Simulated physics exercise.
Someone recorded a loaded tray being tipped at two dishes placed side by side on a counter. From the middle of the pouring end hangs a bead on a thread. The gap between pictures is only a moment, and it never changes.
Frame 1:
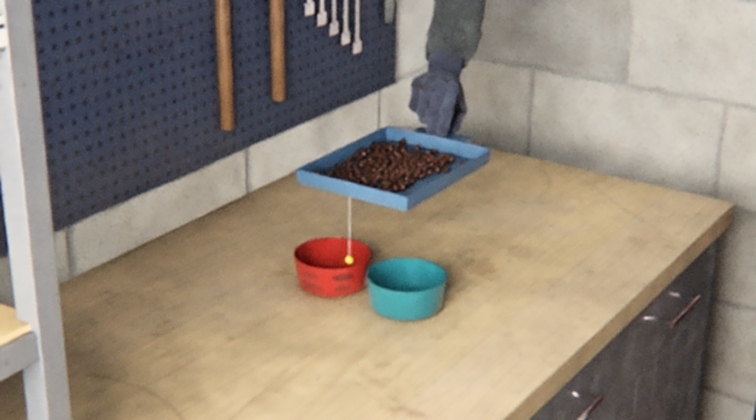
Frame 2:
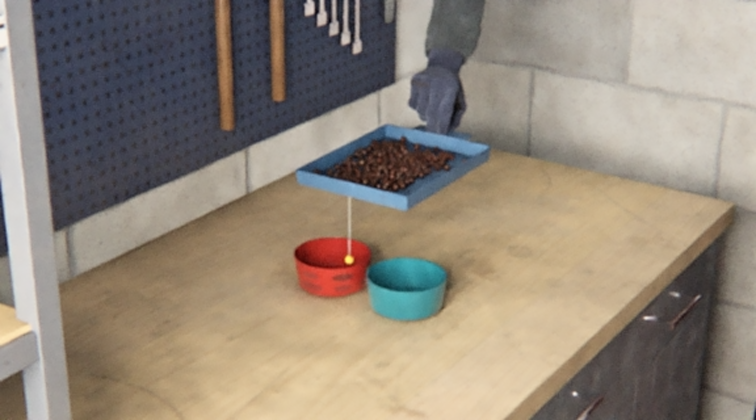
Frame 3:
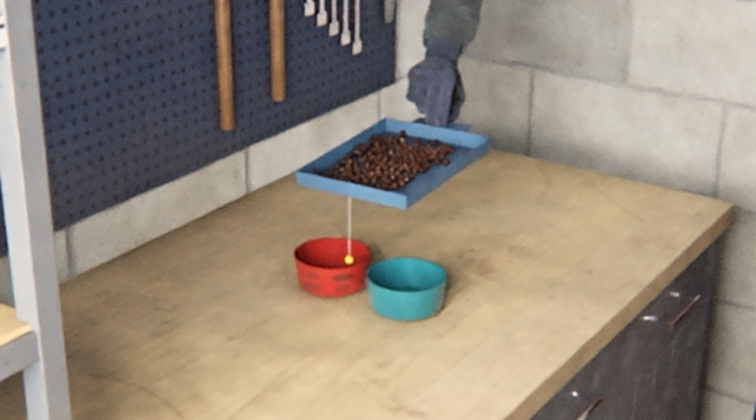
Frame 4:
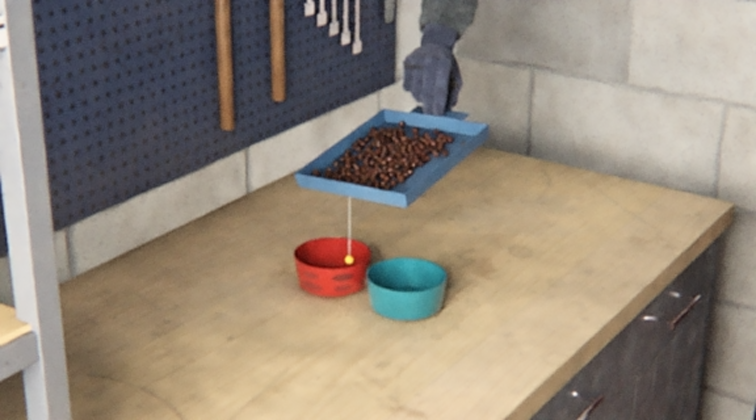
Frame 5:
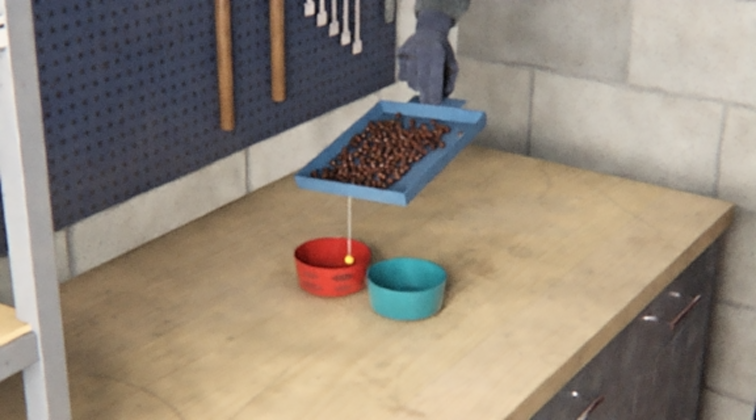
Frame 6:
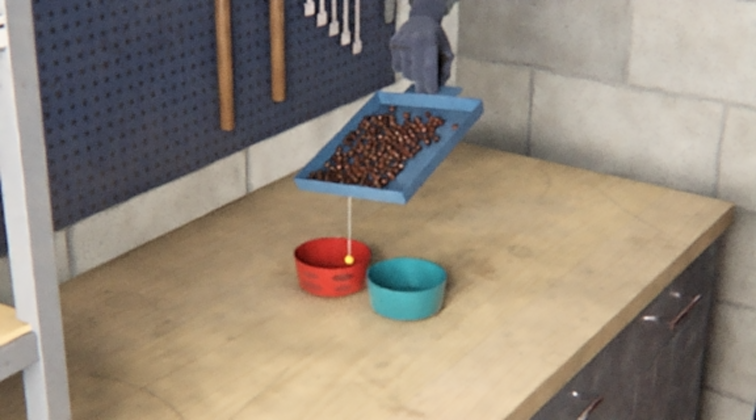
To begin with, a gloved hand holds a blue tray of small brown balls level above a red dish and a teal dish on a wooden counter. The hand then raises the tray's far end, tilting the near edge lowest at its left corner, and the balls begin shifting down the tray.
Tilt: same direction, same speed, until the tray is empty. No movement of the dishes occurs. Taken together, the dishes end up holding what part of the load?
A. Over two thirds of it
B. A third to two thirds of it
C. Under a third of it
C, under a third of it.
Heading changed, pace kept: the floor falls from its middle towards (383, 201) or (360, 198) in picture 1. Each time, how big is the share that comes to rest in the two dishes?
First case about 30 percent; second case about 0 percent.
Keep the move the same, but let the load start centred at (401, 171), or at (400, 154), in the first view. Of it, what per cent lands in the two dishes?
Estimate: 10 % first, 10 % second.
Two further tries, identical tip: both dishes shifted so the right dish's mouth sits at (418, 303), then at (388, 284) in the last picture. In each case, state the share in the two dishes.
In order: 10 percent and 70 percent.
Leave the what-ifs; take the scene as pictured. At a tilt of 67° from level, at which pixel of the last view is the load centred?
Look about (334, 162) in the last picture.
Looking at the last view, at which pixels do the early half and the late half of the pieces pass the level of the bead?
I'd say around (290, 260) at first, then around (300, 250).
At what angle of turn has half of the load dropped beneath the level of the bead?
I'd say it is tilted about 100°.
Soon, tray tipped steeply; nearly all on the tray; a stray few in the air.
A while on, tray tipped past a quarter turn; a small part on the tray; a small part in the left dish; about two thirds outside both; about a quarter in the air.
Towards the end, tray tipped past a quarter turn; a stray few in the right dish; a small part in the left dish; most outside both.
Finally, tray tipped past a quarter turn; a stray few in the right dish; a small part in the left dish; most outside both.
